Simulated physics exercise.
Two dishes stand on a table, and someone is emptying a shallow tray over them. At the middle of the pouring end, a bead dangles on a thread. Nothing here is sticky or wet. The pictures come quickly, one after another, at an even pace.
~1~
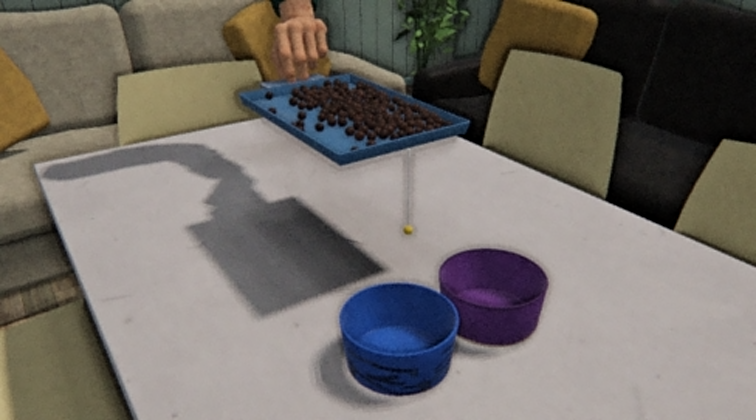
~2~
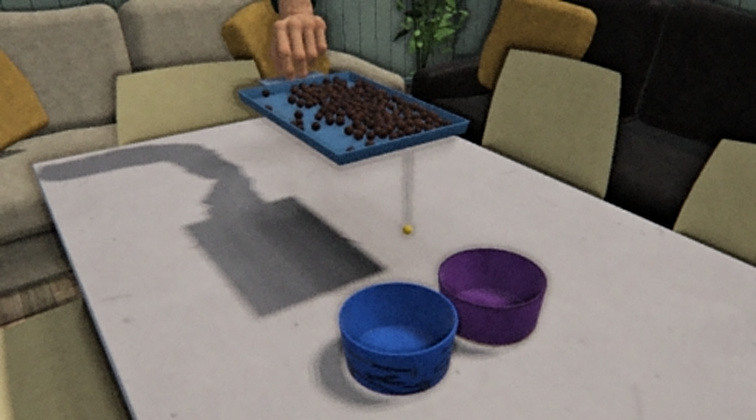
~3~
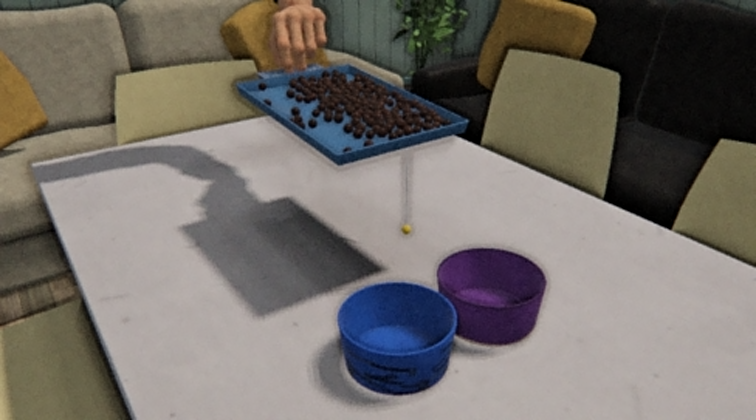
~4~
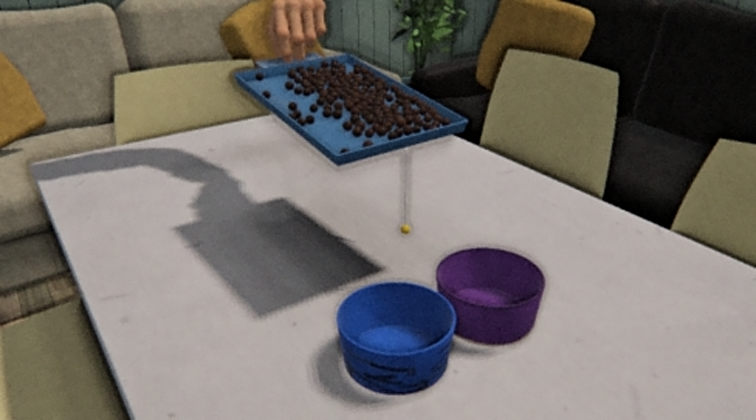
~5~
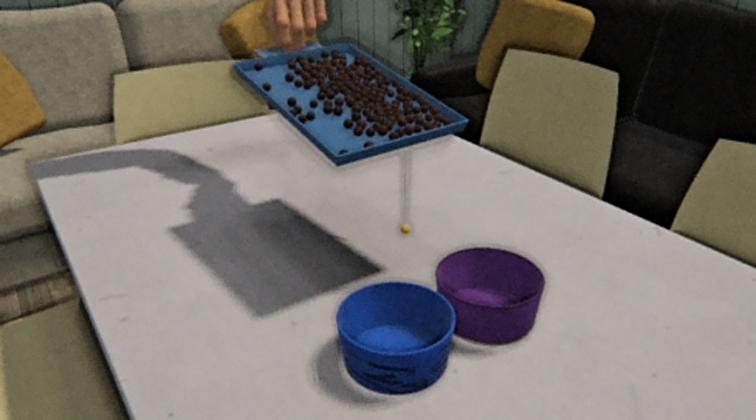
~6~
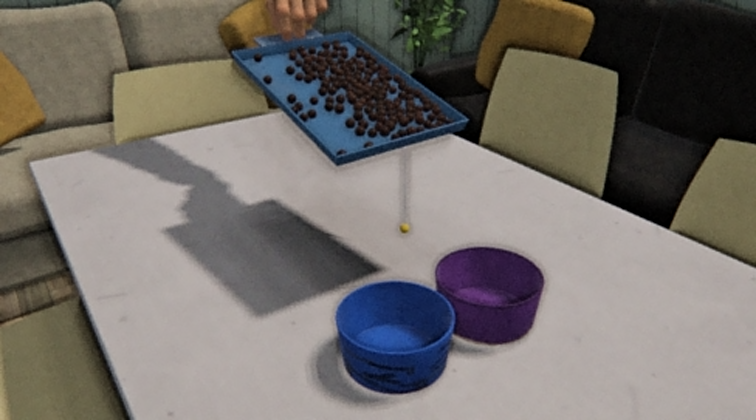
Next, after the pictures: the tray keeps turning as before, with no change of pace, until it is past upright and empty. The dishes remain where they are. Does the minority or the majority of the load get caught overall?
The minority of it gets caught.
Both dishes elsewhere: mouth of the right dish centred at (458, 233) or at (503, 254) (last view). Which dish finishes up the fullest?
Trial one goes to the left of the two, trial two to the left of the two.
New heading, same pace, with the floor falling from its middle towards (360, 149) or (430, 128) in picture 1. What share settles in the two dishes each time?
The first comes to 0 %, while the second comes to 0 %.
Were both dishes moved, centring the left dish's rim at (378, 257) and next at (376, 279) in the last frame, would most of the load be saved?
Well, the bulk the first time and the bulk the second time.
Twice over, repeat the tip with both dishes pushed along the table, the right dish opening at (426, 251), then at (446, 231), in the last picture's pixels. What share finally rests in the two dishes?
First placement: 80 per cent; second placement: 70 per cent.
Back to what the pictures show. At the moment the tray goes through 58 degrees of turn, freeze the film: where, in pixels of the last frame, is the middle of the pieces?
Roughly at (393, 127).
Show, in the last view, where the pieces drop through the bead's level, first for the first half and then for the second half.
At about (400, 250), then at (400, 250).
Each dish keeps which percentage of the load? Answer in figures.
For the left dish 0 %, for the right dish 10 %.
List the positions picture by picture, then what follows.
In the first frame, corners of the pouring end near (340, 153) and (466, 121), level; middle of the load near (358, 109), chocolate balls; left dish near (434, 367); right dish near (530, 320); bead on its thread near (408, 230).
In the second frame, corners of the pouring end near (339, 153) and (466, 121), level; middle of the load near (358, 107).
In the third frame, corners of the pouring end near (339, 153) and (465, 121), tipped barely, lowest at the left corner; middle of the load near (357, 103), only a few on the move.
In the fourth frame, corners of the pouring end near (338, 154) and (464, 120), tipped a little, lowest at the left corner; middle of the load near (356, 97), a little on the move.
In the fifth frame, corners of the pouring end near (338, 154) and (465, 120), tipped a little, lowest at the left corner; middle of the load near (357, 92), a little on the move.
In the sixth frame, corners of the pouring end near (338, 155) and (465, 119), tipped a little, lowest at the left corner; middle of the load near (366, 91), all but a few on the move; left dish near (431, 365); right dish near (526, 318).
Shortly afterwards, tray tipped steeply; the bulk on the tray; only a few in the left dish; only a few in the right dish; a little outside both; a little in the air.
Next, tray tipped right over; only a few on the tray; only a few in the left dish; a little in the right dish; the bulk outside both; a little in the air.
Some moments later, tray tipped past a quarter turn; only a few in the left dish; a little in the right dish; the bulk outside both.
In the end, tray tipped past a quarter turn; only a few in the left dish; a little in the right dish; the bulk outside both.
